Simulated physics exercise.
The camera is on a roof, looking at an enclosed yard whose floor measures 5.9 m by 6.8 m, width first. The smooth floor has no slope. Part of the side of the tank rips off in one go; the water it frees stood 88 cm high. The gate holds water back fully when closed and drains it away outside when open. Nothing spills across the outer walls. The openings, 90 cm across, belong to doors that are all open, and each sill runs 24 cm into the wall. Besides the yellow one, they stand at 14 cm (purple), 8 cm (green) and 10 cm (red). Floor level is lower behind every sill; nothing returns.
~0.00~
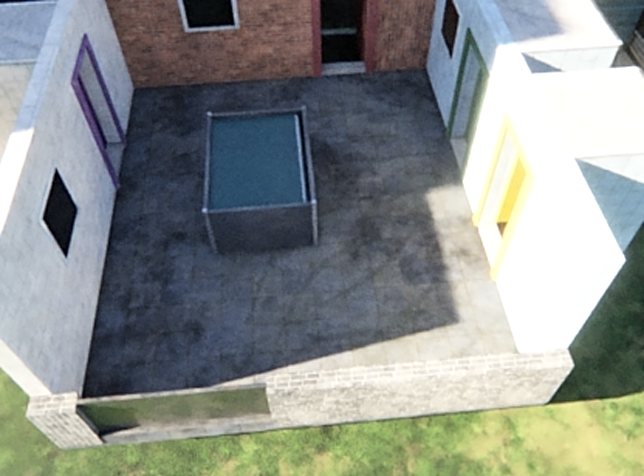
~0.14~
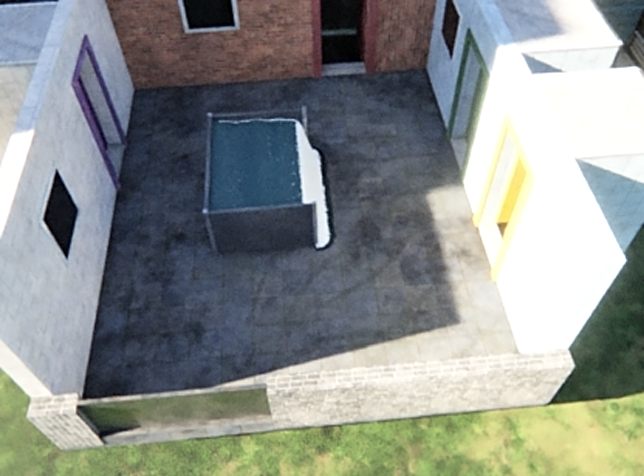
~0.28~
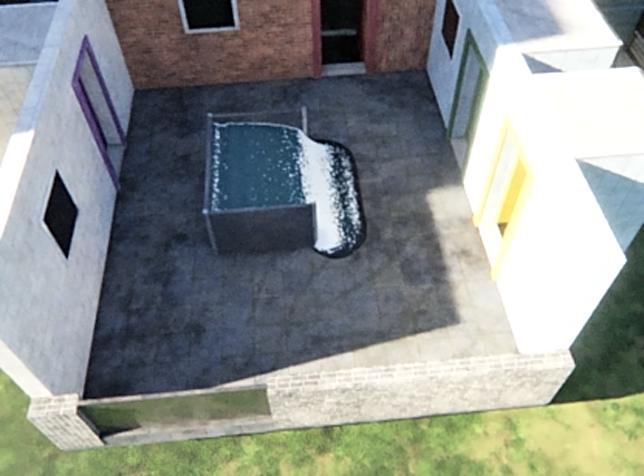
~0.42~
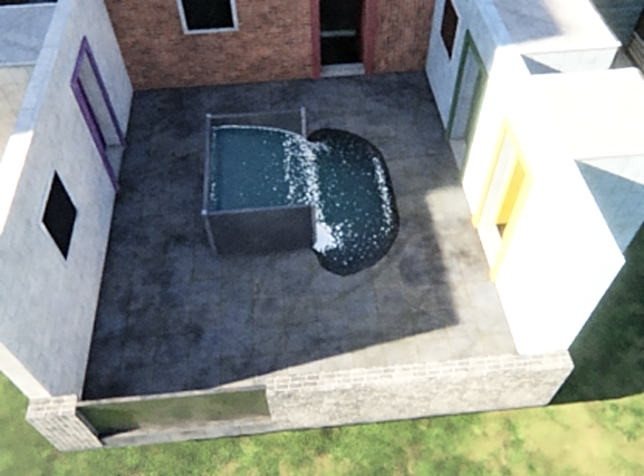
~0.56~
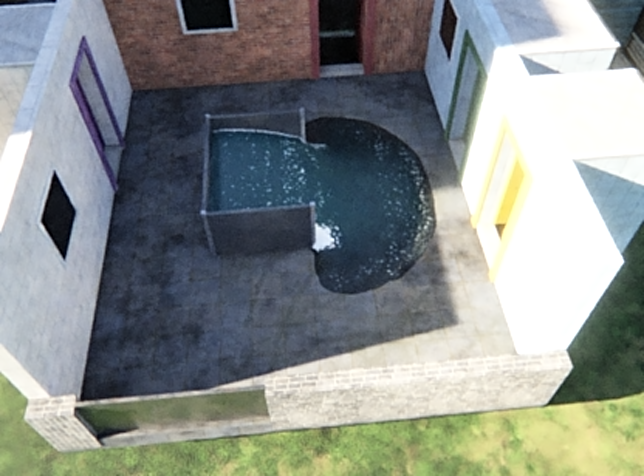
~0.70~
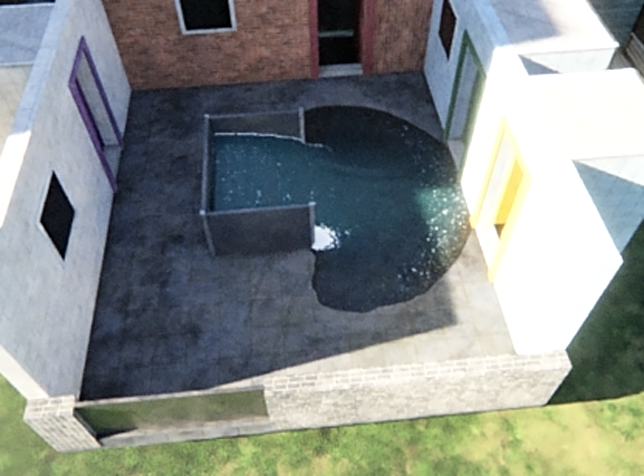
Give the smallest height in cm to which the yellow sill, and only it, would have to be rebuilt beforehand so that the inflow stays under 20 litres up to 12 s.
Roughly 27 cm.
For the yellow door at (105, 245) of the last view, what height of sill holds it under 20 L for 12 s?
Something near 6.0 cm.
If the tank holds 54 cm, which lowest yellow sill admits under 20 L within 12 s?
Then around 15 centimetres.
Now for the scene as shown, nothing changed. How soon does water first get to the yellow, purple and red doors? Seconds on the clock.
For yellow it's 0.8 s, for purple 5.0 s, and for red 1.6 s.
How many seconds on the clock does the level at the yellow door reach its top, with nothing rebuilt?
I'd say near 1.6 seconds.
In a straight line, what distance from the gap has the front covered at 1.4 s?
4.0 metres.
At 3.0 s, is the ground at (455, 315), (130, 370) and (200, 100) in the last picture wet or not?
In that order: Wet, not reached, dry.
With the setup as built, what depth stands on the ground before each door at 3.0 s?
Yellow door 17 cm, purple door 0 cm, green door 19 cm, red door 10 cm.
After 1.4 s water covers 35 % of the floor, deepest (46 cm) near (457, 191); 28 cm at the yellow door, 42 litres in over its 11 cm sill.
After 3.0 s water covers 45 % of the floor, deepest (30 cm) near (518, 381); 17 cm at the yellow door, 158 litres in over its 11 cm sill.
After 12.0 s water covers 95 % of the floor, deepest (10 cm) near (157, 104); 3 cm at the yellow door, 171 litres in over its 11 cm sill.
At the yellow door as built, the water arrived by 0.8 s and peaked near 29 cm at 1.6 s.
Run again over the same 12 s with other heights there, 46 litres in over 22.5 cm, 10 litres over 30 cm. The limit of 20 litres is kept from about 27 cm up.
